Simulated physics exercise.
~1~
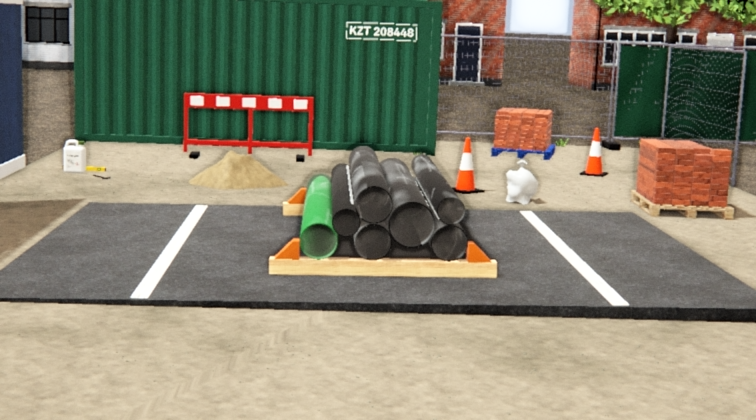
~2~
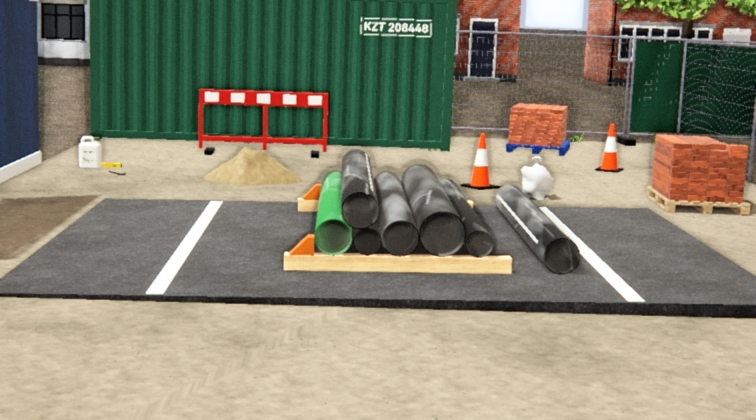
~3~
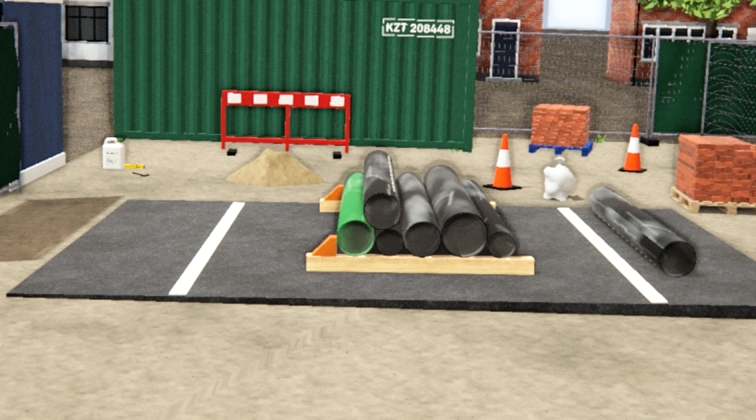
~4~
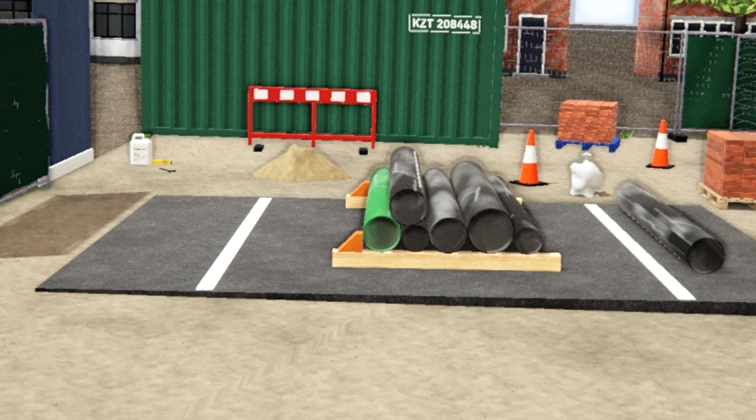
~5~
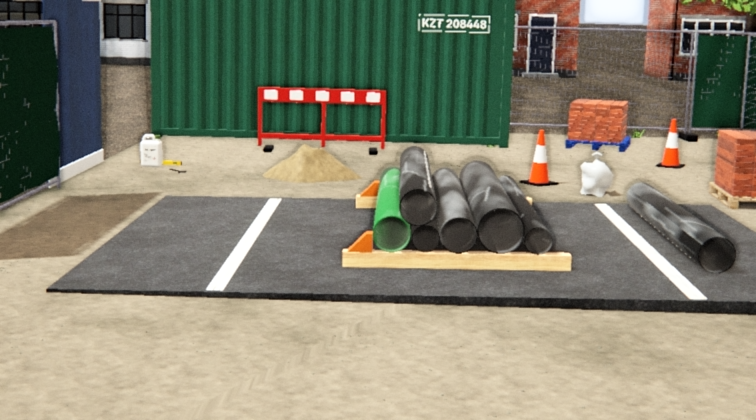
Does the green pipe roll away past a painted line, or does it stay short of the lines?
The green pipe does not cross a line. It stays on the timber bearers beside the left chock.
